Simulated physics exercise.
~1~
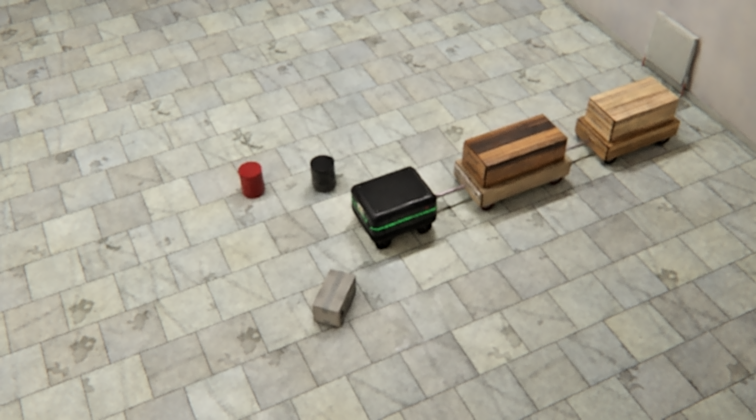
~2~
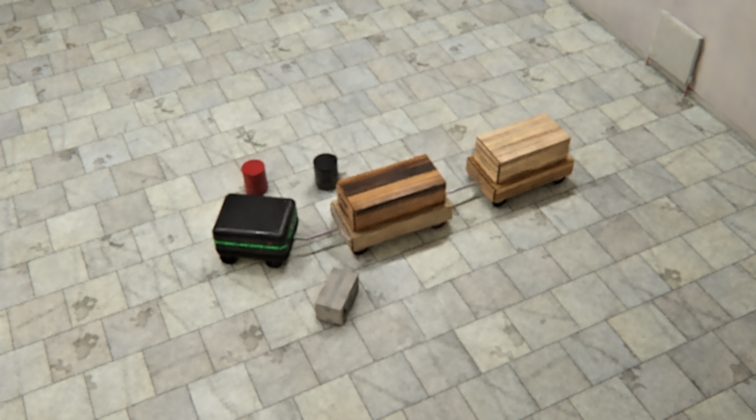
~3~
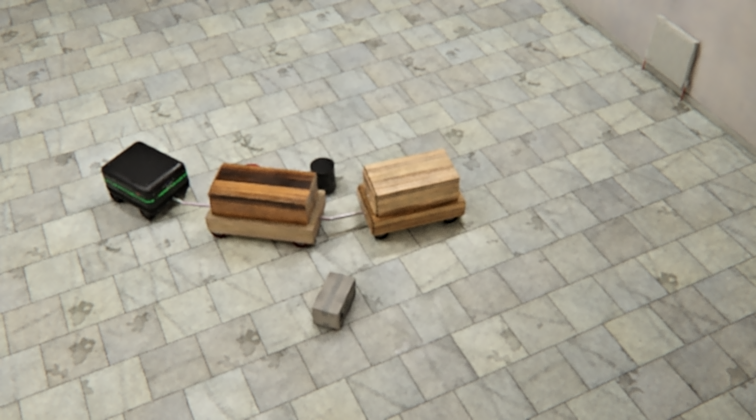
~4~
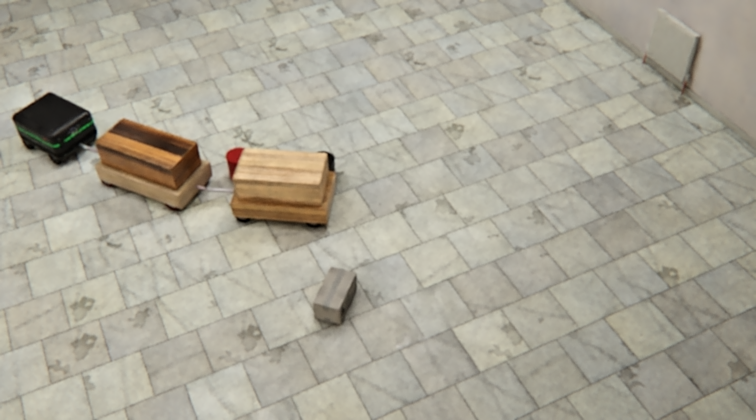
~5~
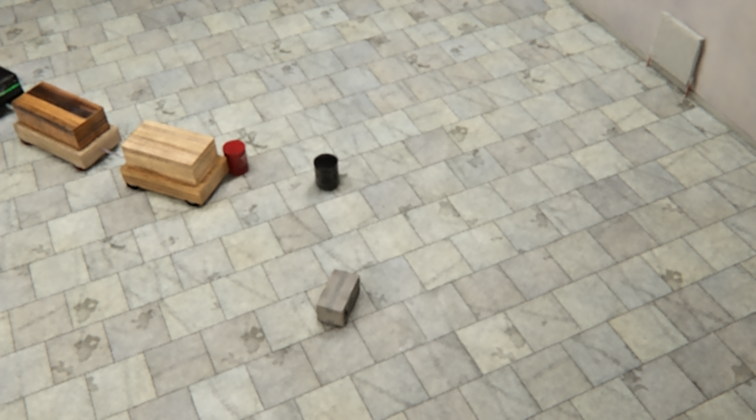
A black tug pulled two wooden carts leftward across a tiled floor, passing between a gray block and two small pails, then curved toward the upper left; the red pail ended slightly shifted but upright, while the black pail and block stayed put.
